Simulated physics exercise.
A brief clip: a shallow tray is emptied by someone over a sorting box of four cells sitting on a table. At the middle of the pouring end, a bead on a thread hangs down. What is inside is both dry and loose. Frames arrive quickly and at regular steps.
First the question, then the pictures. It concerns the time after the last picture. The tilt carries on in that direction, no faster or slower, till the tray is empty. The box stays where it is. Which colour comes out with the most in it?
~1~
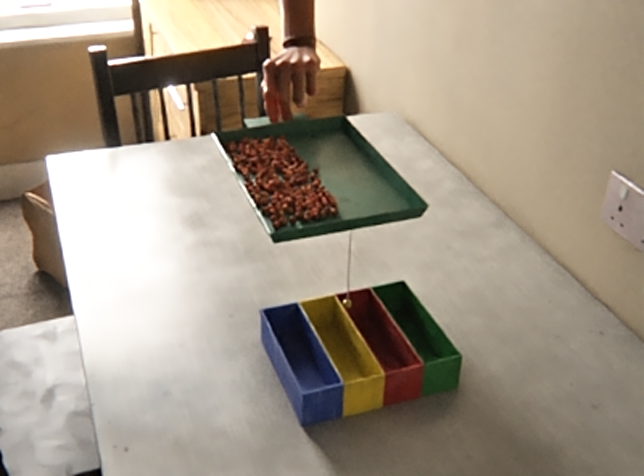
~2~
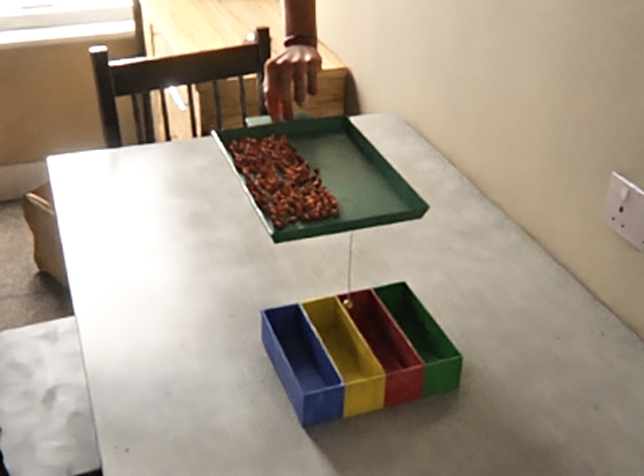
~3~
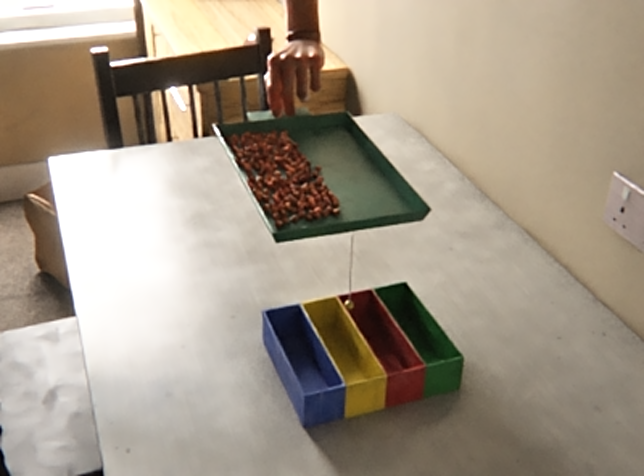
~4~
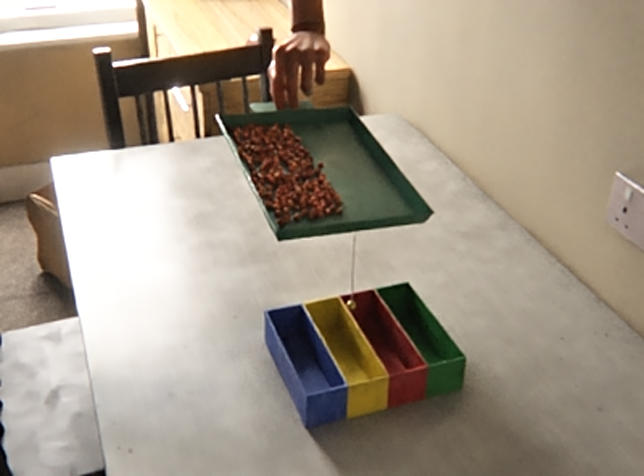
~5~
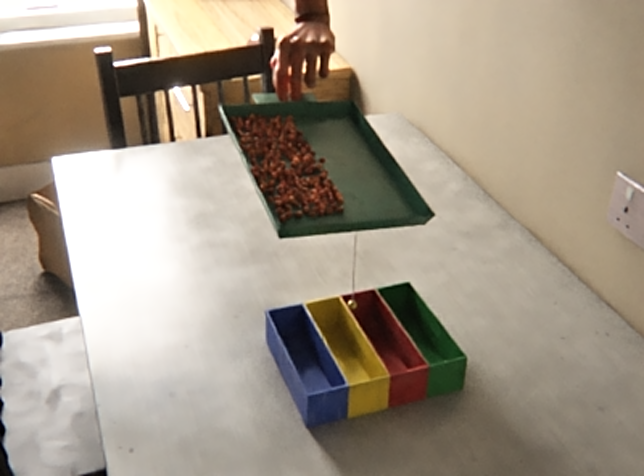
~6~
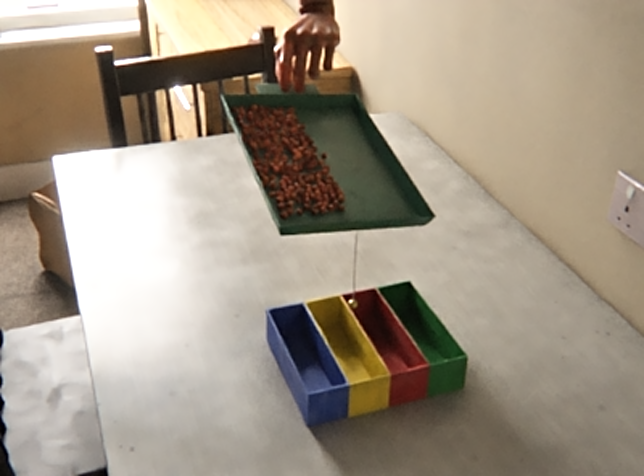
Fullest: The green cell.
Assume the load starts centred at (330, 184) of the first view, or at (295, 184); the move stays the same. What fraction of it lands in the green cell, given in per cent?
In order, roughly 70 % and 70 %.
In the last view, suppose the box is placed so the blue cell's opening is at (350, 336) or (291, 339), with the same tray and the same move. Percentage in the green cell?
Around 20 % followed by around 50 %.
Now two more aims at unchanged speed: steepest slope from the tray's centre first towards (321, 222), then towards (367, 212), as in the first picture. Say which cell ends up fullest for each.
Try 1 - that blue cell; try 2 - the green one.
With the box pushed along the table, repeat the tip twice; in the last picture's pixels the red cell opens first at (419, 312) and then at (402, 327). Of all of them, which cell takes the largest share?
First try: The red cell. Second try: Green.
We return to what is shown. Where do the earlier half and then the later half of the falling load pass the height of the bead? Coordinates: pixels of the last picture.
First half (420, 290); second half (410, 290).
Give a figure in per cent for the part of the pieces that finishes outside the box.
Close to 30 in a hundred.
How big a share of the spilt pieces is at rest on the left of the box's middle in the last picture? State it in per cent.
About 0 percent of the spill.
Soon, tray tipped steeply; most on the tray; a stray few in the green cell; a small part falling or outside the box.
A while on, tray tipped right over; about a third on the tray; about a quarter in the green cell; a stray few in the red cell; about a third falling or outside the box.
Towards the end, tray tipped past a quarter turn; about two thirds in the green cell; a small part in the red cell; a stray few in the yellow cell; about a quarter falling or outside the box.
Finally, tray tipped past a quarter turn; about two thirds in the green cell; a small part in the red cell; a stray few in the yellow cell; none in the blue cell; about a quarter outside the box.
